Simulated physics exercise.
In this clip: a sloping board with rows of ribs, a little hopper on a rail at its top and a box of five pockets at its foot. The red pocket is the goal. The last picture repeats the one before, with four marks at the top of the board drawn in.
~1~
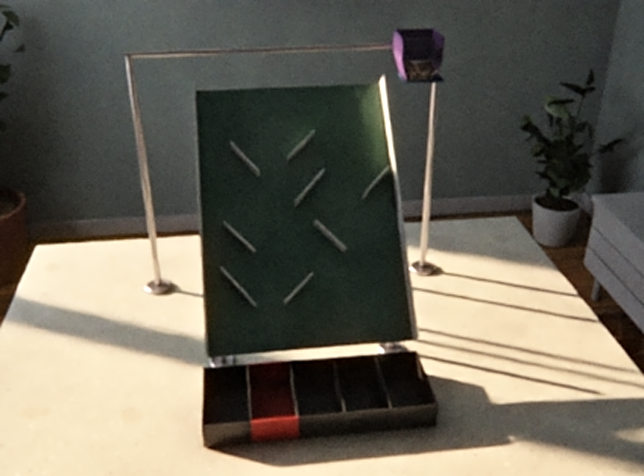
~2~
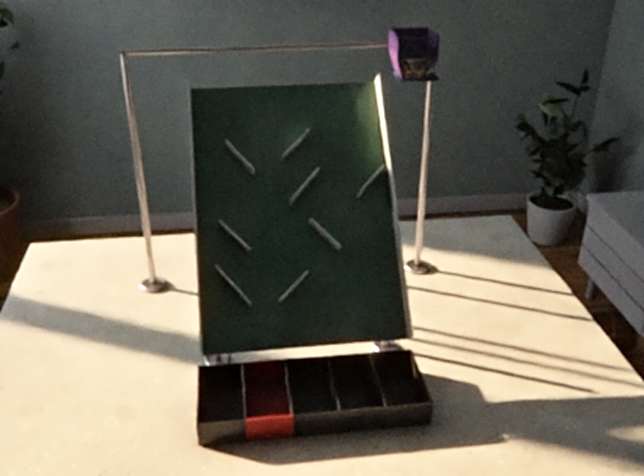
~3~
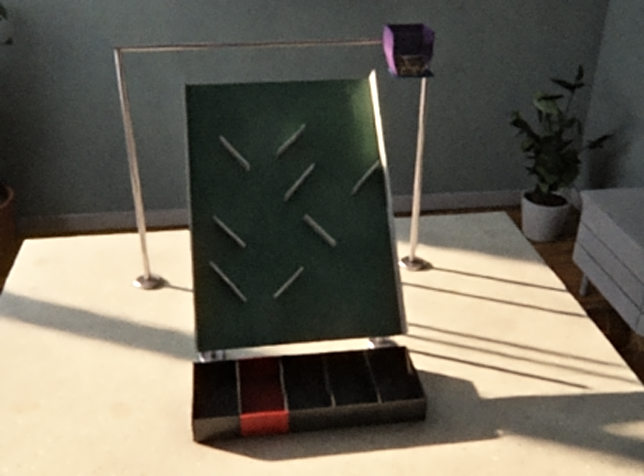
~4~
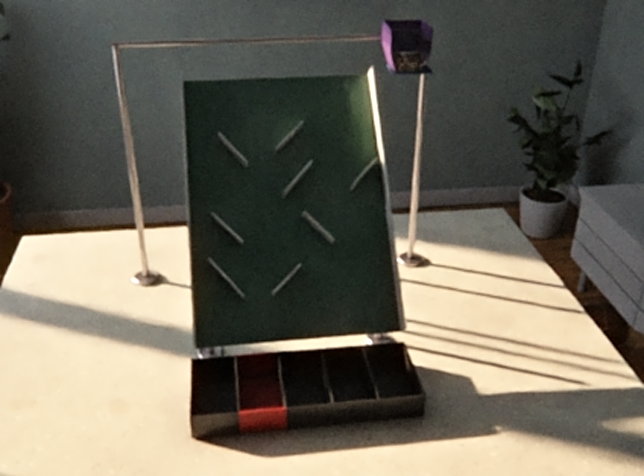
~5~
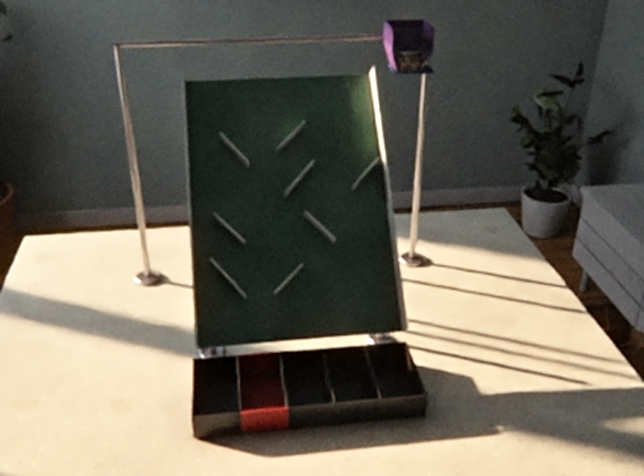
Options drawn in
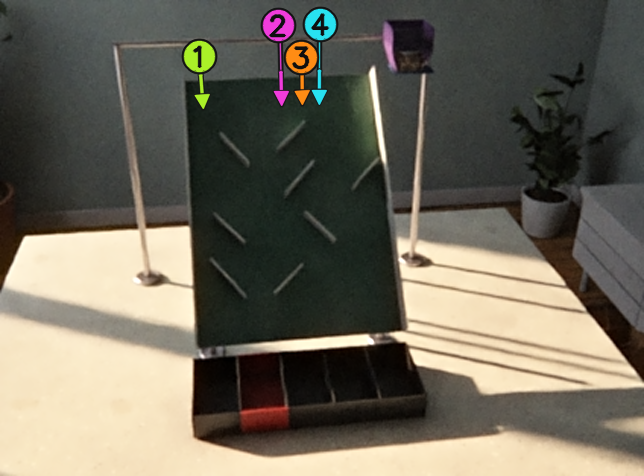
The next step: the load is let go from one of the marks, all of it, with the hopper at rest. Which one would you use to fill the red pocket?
Best: 2.
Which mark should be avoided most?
The answer is 4.
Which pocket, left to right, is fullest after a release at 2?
The second.
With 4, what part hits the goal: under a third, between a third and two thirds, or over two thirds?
Mark 4 gives under a third.
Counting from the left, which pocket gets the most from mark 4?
The fifth.
On the marked copy, mark 1 meets the board at (202, 103); mark 2 meets the board at (281, 100); mark 3 meets the board at (302, 99); mark 4 meets the board at (319, 99).
If 1 is chosen, about a third in the red pocket, about two thirds in other pockets, a stray few held on the board.
If 2 is chosen, most in the red pocket, a small part in other pockets, a small part held on the board.
If 3 is chosen, about a third in the red pocket, about half in other pockets, a small part held on the board.
If 4 is chosen, a small part in the red pocket, most in other pockets.
